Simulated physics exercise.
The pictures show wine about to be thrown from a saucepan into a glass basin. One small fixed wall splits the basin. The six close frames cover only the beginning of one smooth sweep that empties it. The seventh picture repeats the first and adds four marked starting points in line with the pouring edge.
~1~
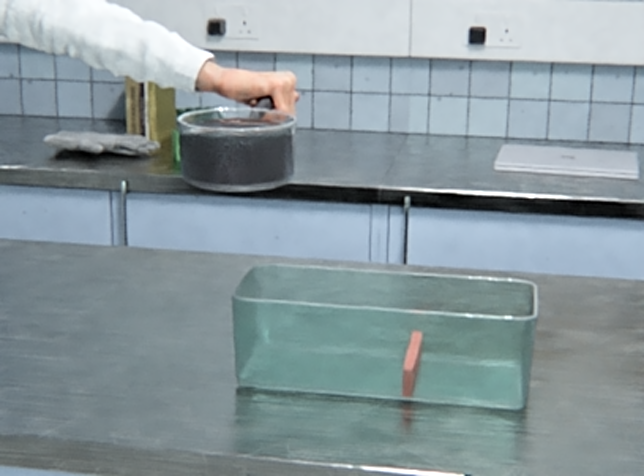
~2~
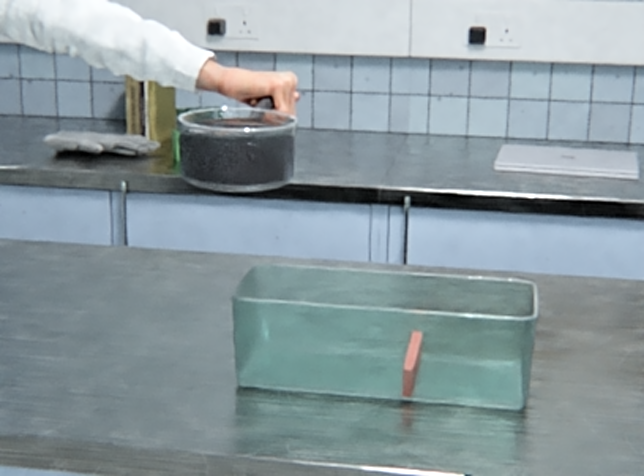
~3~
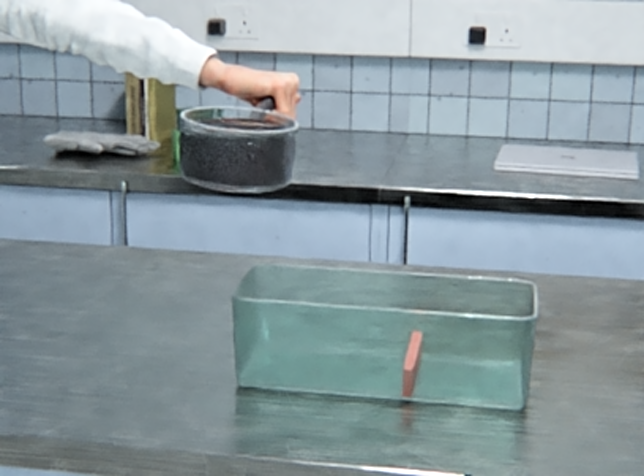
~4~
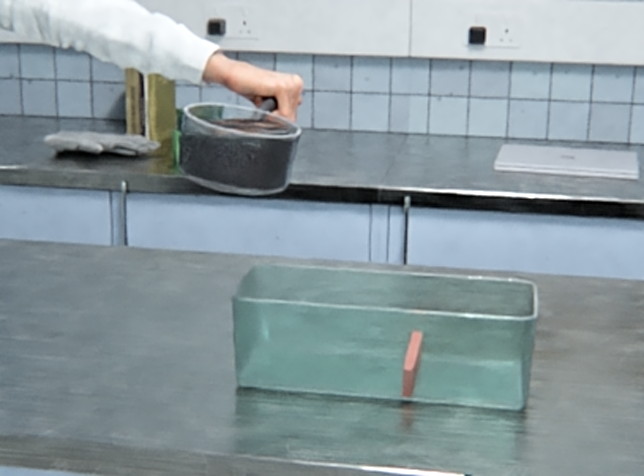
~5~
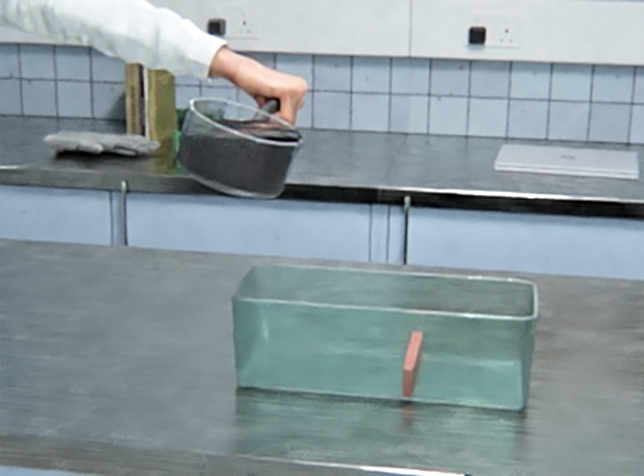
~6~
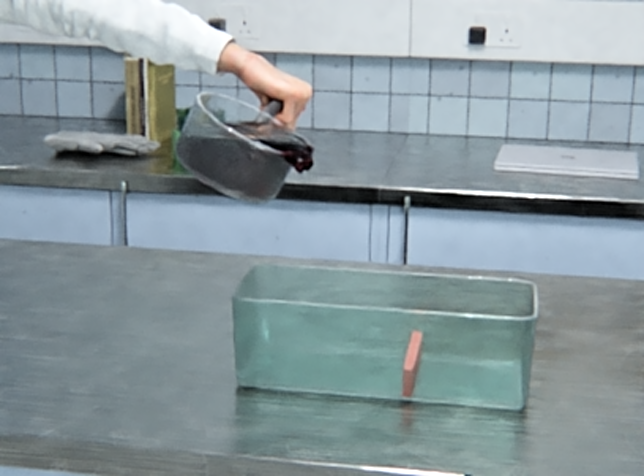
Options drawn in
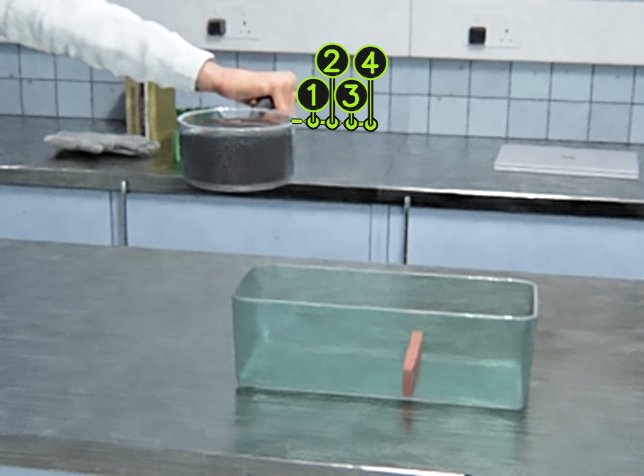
In the video, a hand holds a clear saucepan of dark liquid above and to the left of a glass basin containing a small reddish wall, then gradually tilts it rightward until the liquid emerges over the lip.
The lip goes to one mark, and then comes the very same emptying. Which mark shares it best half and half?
3 beats the others.
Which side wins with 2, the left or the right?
More ends on the left.
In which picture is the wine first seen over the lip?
In picture 5.
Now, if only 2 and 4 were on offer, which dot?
That is dot 4.
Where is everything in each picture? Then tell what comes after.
Upright, lip at (293, 121); basin from (236, 382) to (528, 407); top of the wall at (413, 349); nothing has left yet.
Upright, lip at (293, 122); nothing has left yet.
Tipped about 5°, lip at (295, 125); nothing has left yet.
Tipped about 11°, lip at (297, 132); nothing has left yet.
Tipped about 18°, lip at (299, 140); wine is over the lip, down to (299, 140).
Tipped about 27°, lip at (300, 150); wine is over the lip, down to (309, 167).
On the marked copy, 1 at (313, 122); 2 at (332, 122); 3 at (351, 123); 4 at (370, 124).
With 1, about 91 % ends left of the wall and 8 % right of it.
With 2, about 75 % ends left of the wall and 23 % right of it.
With 3, about 49 % ends left of the wall and 50 % right of it.
With 4, about 39 % ends left of the wall and 60 % right of it.
